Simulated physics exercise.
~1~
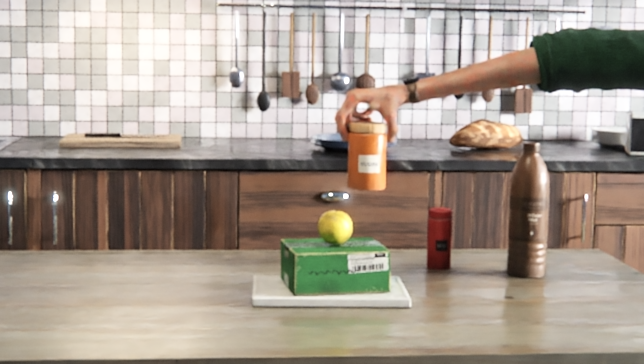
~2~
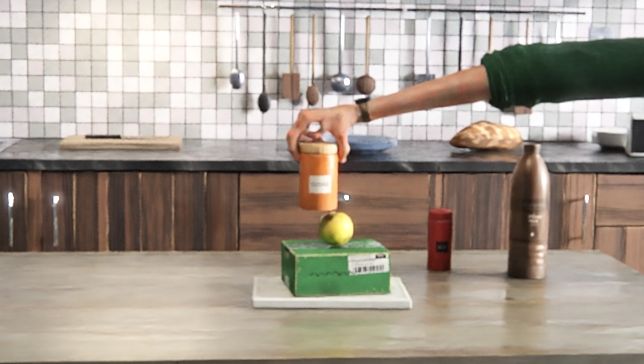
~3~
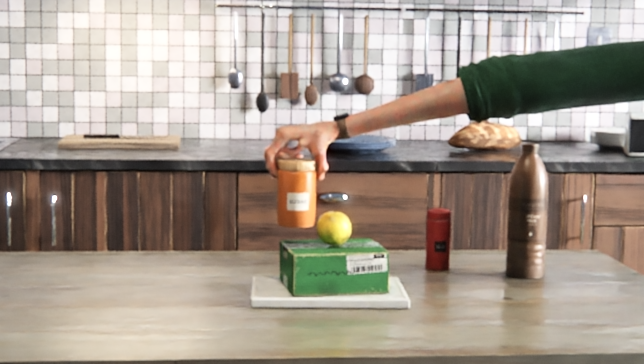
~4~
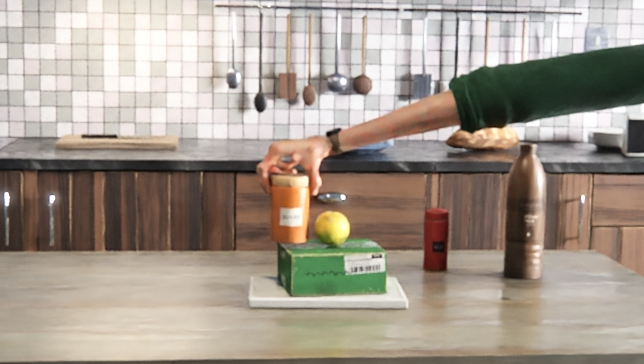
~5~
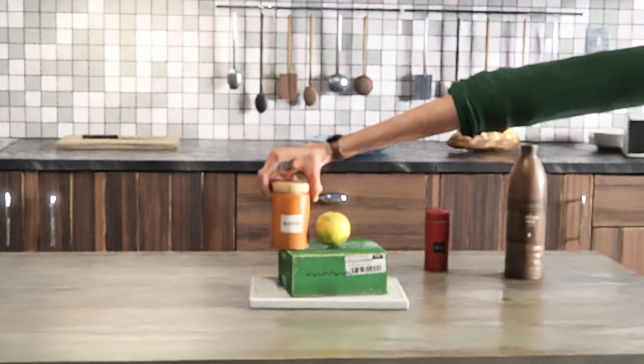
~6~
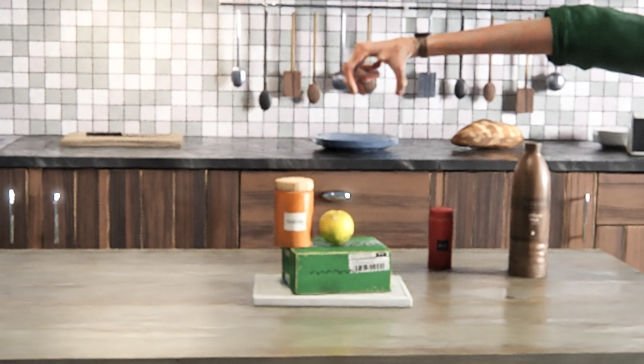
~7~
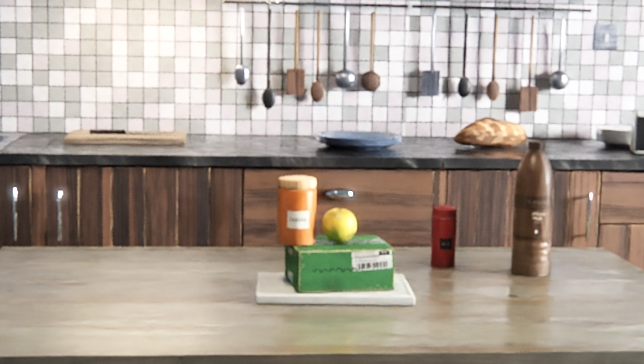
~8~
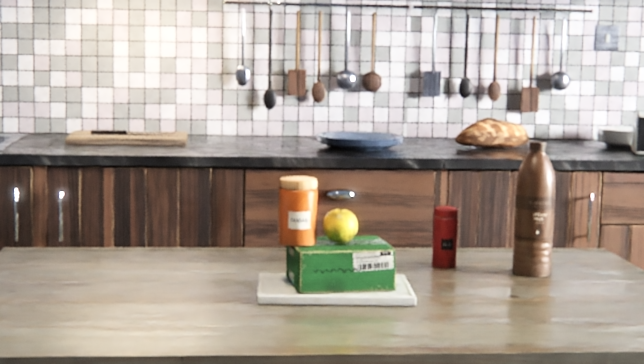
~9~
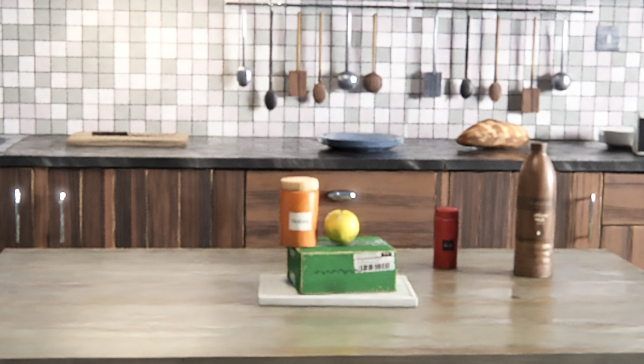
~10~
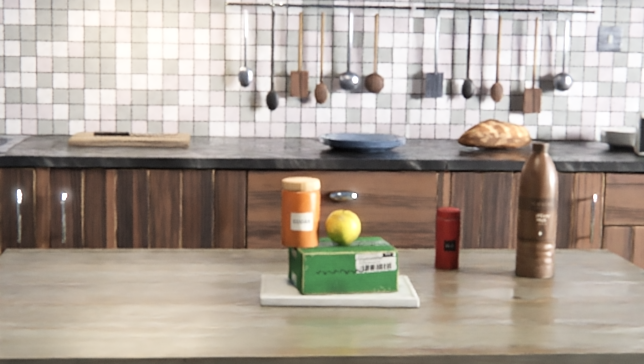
In a kitchen, a hand lowering an orange jar onto a green box beside a yellow apple, then withdrawing, the stack staying still.
